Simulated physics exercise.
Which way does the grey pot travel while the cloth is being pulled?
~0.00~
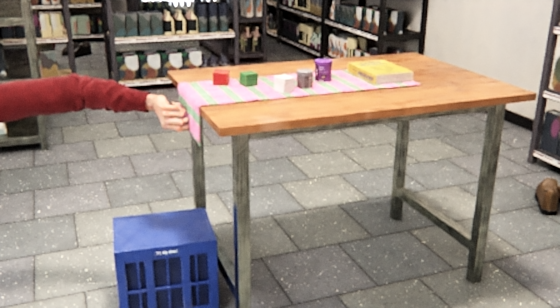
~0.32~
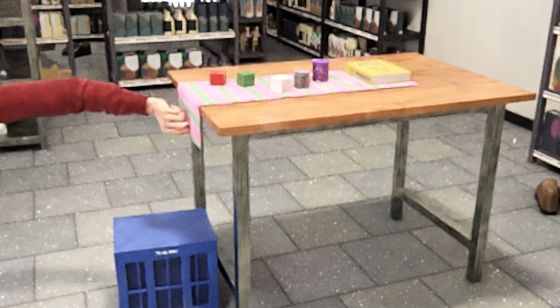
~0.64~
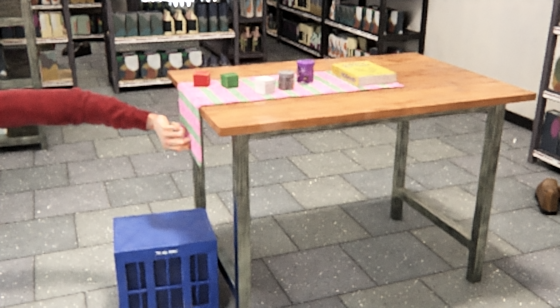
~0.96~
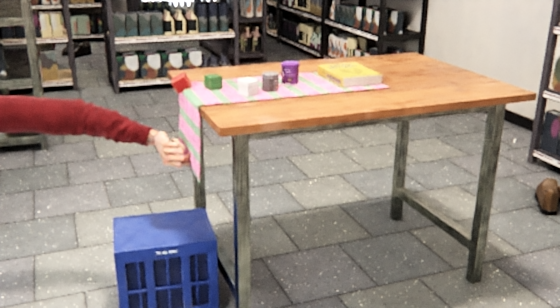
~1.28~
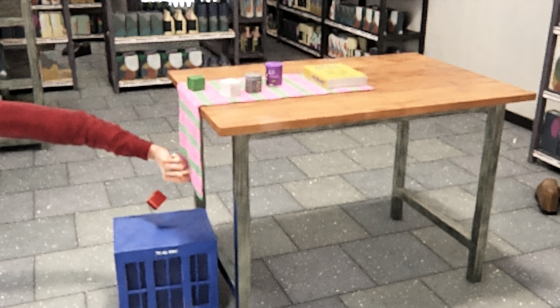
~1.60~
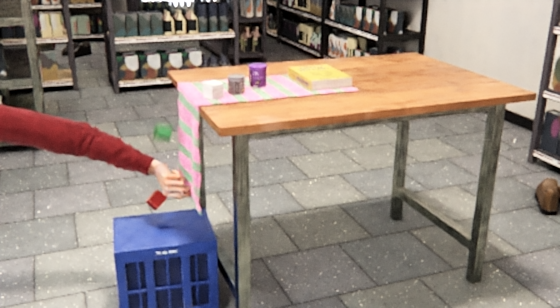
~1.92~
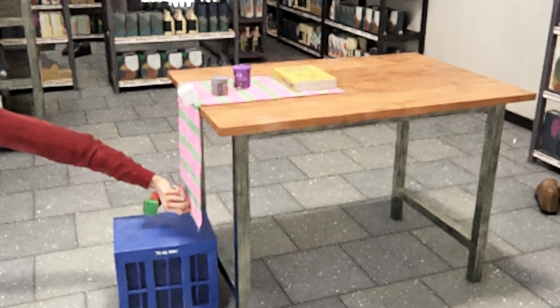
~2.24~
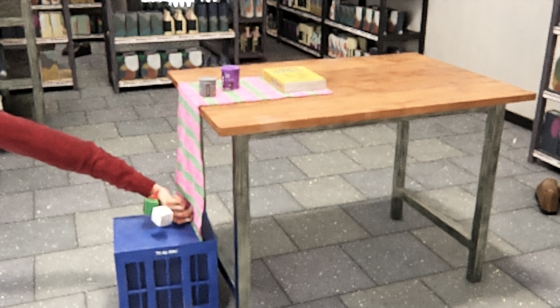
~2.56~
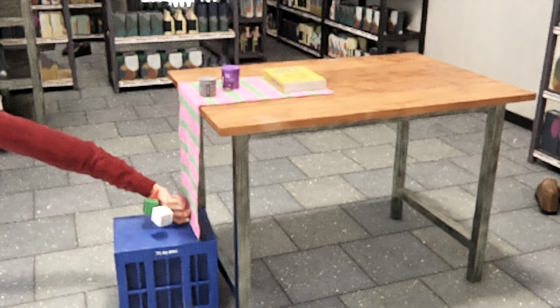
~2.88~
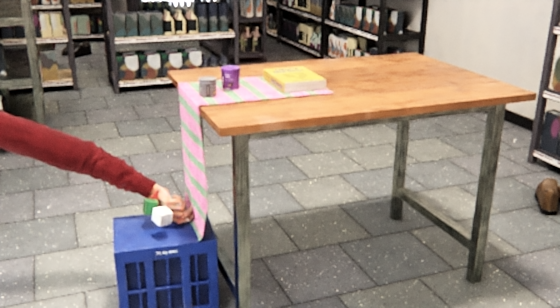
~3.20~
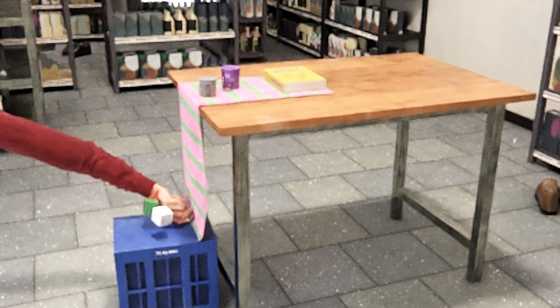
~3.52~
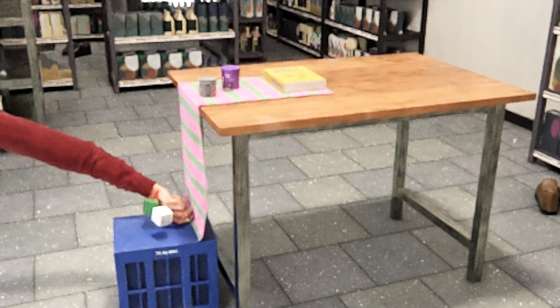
The grey pot moves to the left along with the cloth, and it stays on the table.
